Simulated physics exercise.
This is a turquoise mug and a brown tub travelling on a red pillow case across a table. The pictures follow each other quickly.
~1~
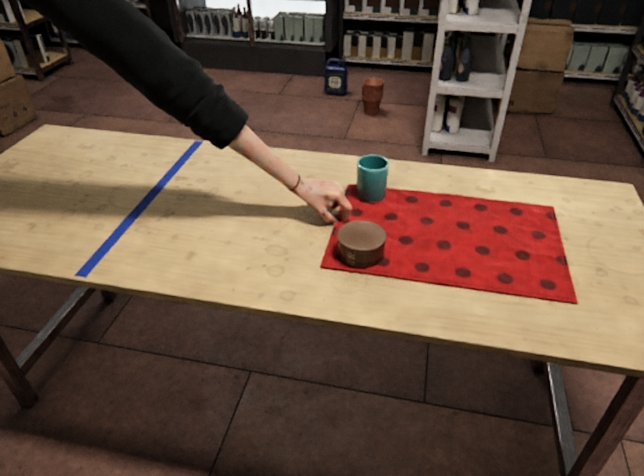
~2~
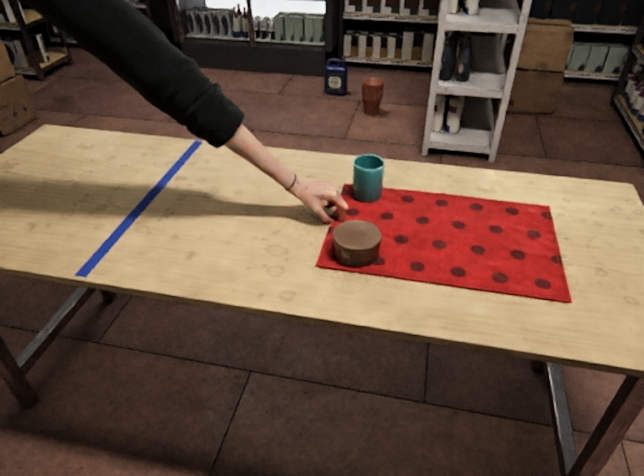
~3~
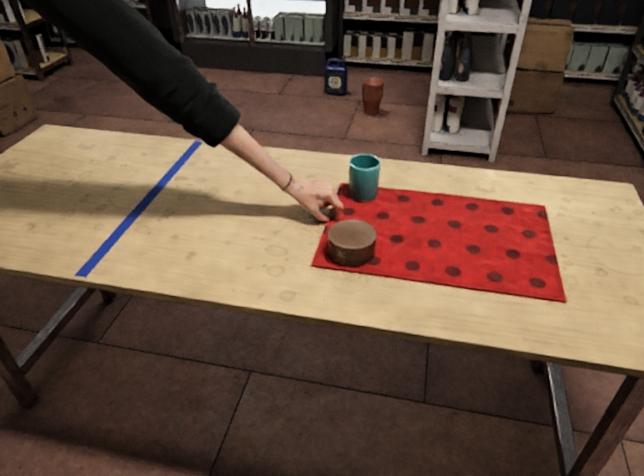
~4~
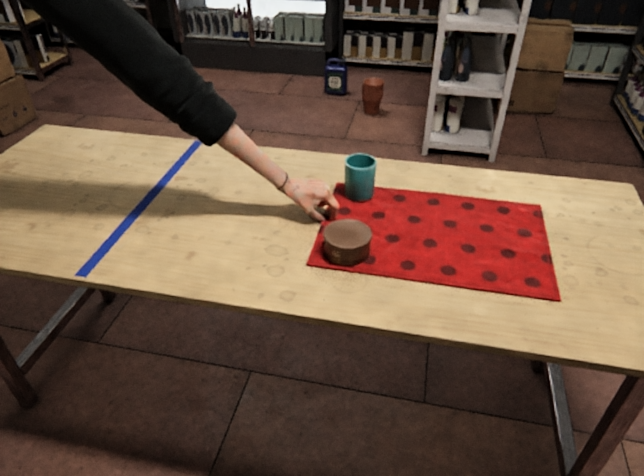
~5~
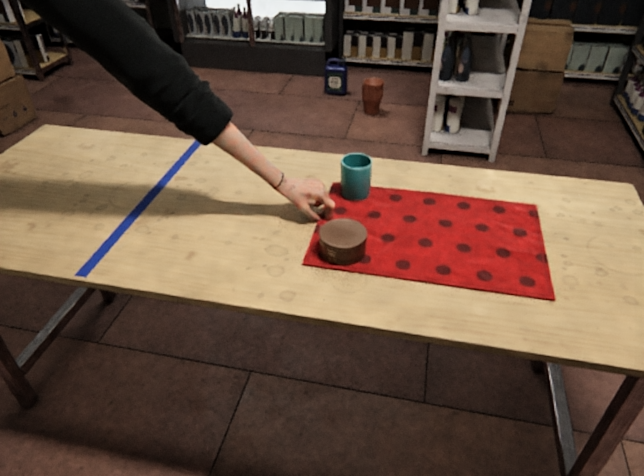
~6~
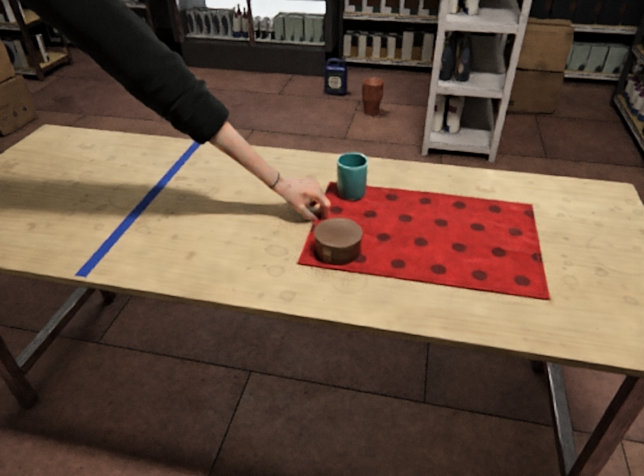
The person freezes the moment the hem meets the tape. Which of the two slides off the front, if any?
In the end the turquoise mug remains aboard; the brown tub keeps its seat.
Then, 2.05 s past the final frame, hem at the tape; turquoise mug on the cloth near (197, 160); brown tub on the cloth near (162, 218).
Then, 2.16 s past the final frame, hem at the tape; turquoise mug on the cloth near (192, 160); brown tub on the cloth near (157, 217).
When it is over, hem at the tape; turquoise mug on the cloth near (192, 160); brown tub on the cloth near (157, 217). The turquoise mug keeps its seat and the brown tub stays on the cloth.
